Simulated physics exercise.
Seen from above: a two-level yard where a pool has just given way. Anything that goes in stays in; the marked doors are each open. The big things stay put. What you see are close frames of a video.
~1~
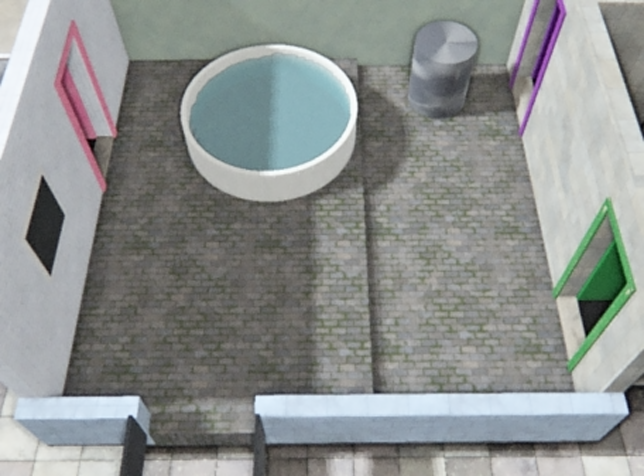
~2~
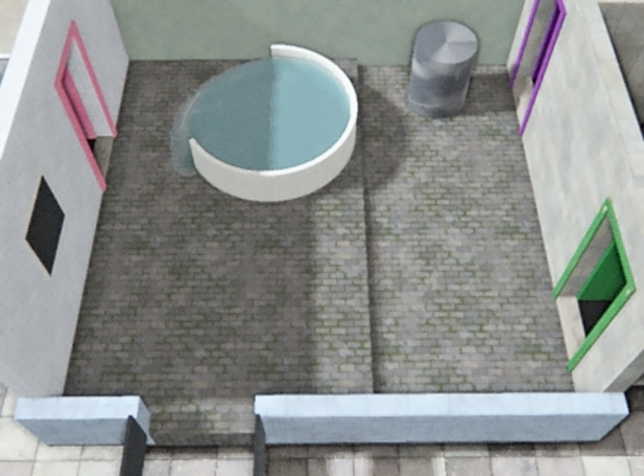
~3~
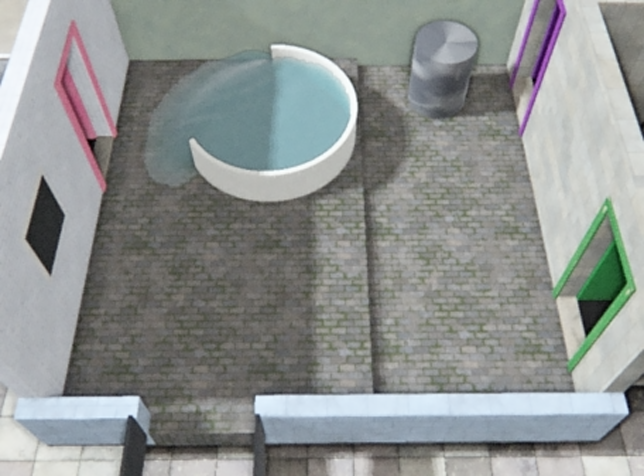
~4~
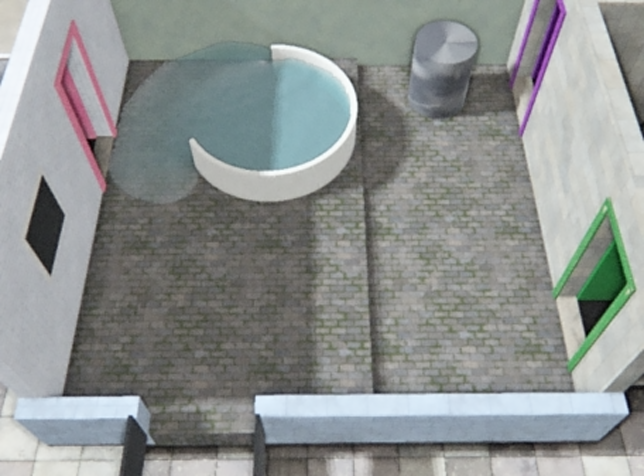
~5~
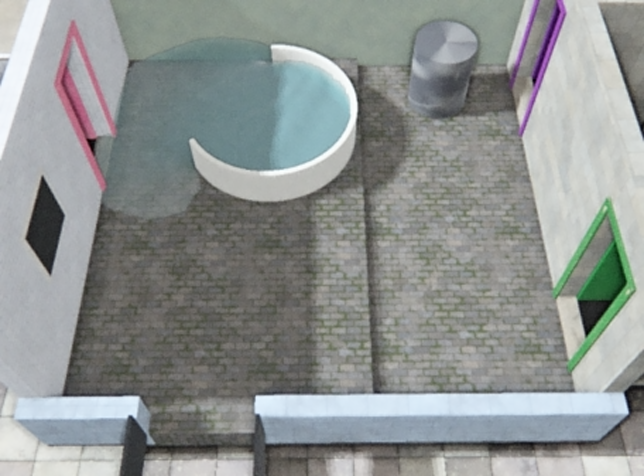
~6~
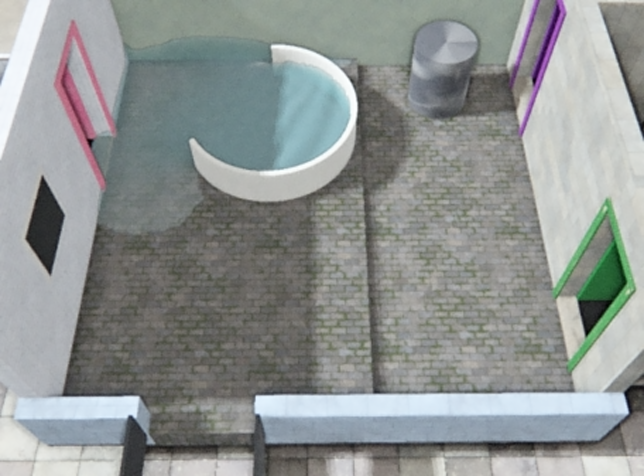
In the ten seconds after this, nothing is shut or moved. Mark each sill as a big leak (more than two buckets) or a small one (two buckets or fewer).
Green door: Small; pink door: Big; purple door: Small.
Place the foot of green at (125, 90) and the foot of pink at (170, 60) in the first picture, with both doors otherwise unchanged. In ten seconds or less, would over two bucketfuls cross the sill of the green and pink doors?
My take: The green door exceeds the limit while the pink door exceeds the limit.
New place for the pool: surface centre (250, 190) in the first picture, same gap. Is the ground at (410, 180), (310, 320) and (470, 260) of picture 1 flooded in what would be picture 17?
First one stays unwetted, next one stays unwetted, last one stays unwetted.
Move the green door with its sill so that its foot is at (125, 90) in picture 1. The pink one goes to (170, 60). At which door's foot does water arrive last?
Answer: The door marked purple.
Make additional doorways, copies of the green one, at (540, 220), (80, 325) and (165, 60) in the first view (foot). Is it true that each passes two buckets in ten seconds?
Door by door: Stays short, stays short, gets past.
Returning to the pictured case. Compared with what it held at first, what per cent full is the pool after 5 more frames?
I'd put it close to 54 in a hundred.
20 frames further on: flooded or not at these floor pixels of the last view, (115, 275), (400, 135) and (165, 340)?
Same order as asked: Drenched; drenched; drenched.
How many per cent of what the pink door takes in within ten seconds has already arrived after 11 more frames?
I get 45 per cent.
A moment on, water covers 20 % of the floor; the green door not reached, the pink door far over two buckets in, the purple door not reached.
Next, water covers 25 % of the floor; the green door not reached, the pink door far over two buckets in, the purple door not reached.
Then, water covers 45 % of the floor; the green door not reached, the pink door far over two buckets in, the purple door wet at the sill, nothing in.
Later, water covers 65 % of the floor; the green door not reached, the pink door far over two buckets in, the purple door wet at the sill, nothing in.
In the end, water covers 90 % of the floor; the green door under two buckets in, the pink door far over two buckets in, the purple door wet at the sill, nothing in.
